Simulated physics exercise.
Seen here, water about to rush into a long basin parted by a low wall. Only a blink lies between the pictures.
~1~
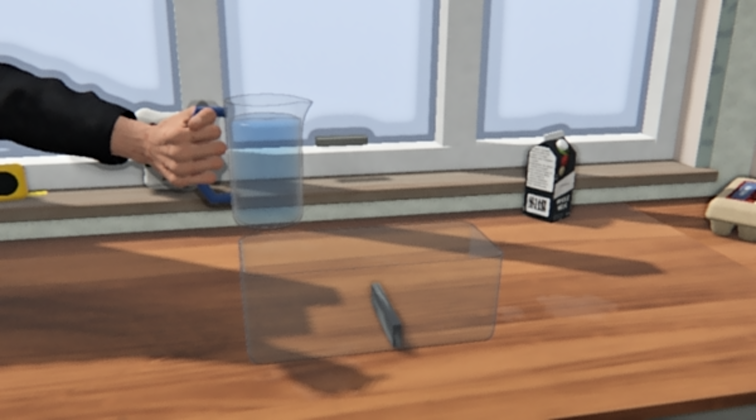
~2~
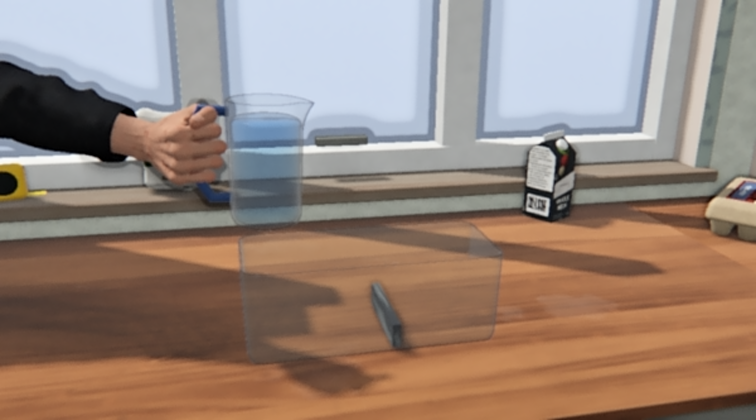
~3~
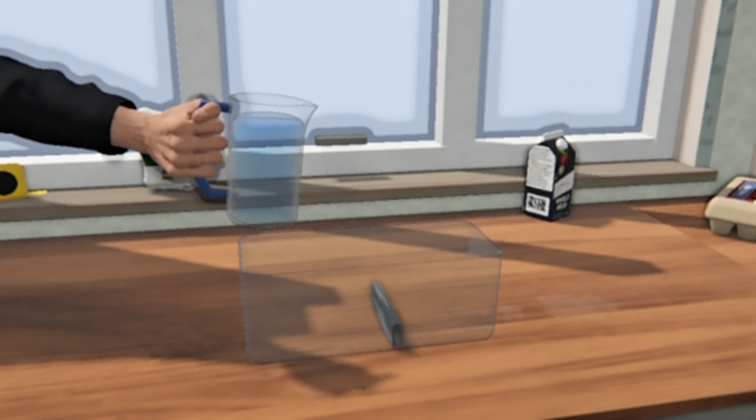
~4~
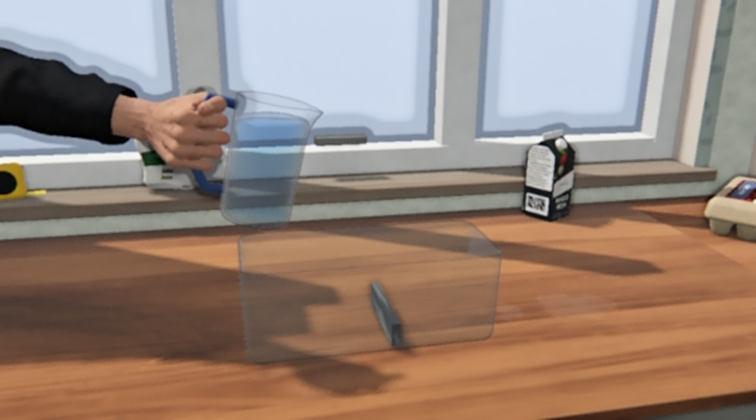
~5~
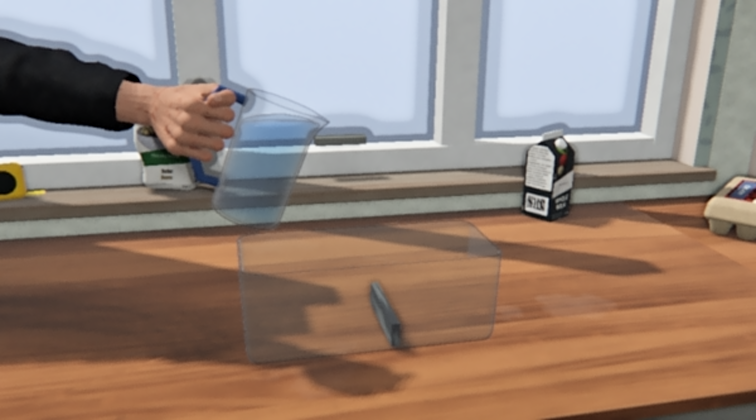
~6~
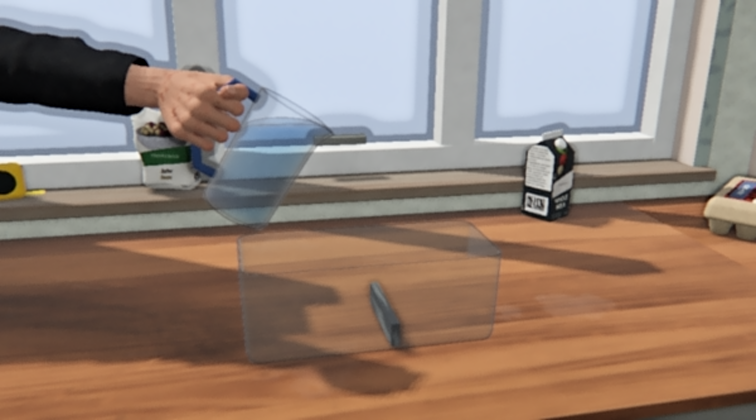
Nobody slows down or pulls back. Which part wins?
It is the left-hand one.
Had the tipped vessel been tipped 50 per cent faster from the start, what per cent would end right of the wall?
It comes to 25 per cent or so.
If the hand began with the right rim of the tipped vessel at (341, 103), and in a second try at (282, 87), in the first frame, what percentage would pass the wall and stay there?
First some 75, then 10 per cent.
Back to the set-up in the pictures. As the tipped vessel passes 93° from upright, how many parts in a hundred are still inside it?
About 70 per cent.
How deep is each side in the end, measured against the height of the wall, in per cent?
The left part 60 per cent, the right part 40.
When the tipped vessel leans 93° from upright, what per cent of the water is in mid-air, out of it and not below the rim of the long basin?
It comes to 15 per cent or so.
A moment on, the tilt is 93° and 70 per cent is still to pour, 5 is left of the wall and 9 right of it.
Next, the tilt is 116° and 16 per cent is still to pour, 44 is left of the wall and 28 right of it.
Then the tilt is 117° and 0 per cent is still to pour, 64 is left of the wall and 31 right of it.
Later the tilt is 117° and 0 per cent is still to pour, 66 is left of the wall and 32 right of it.
Finally, 65 per cent lies left of the wall, 32 right of it and 2 outside.
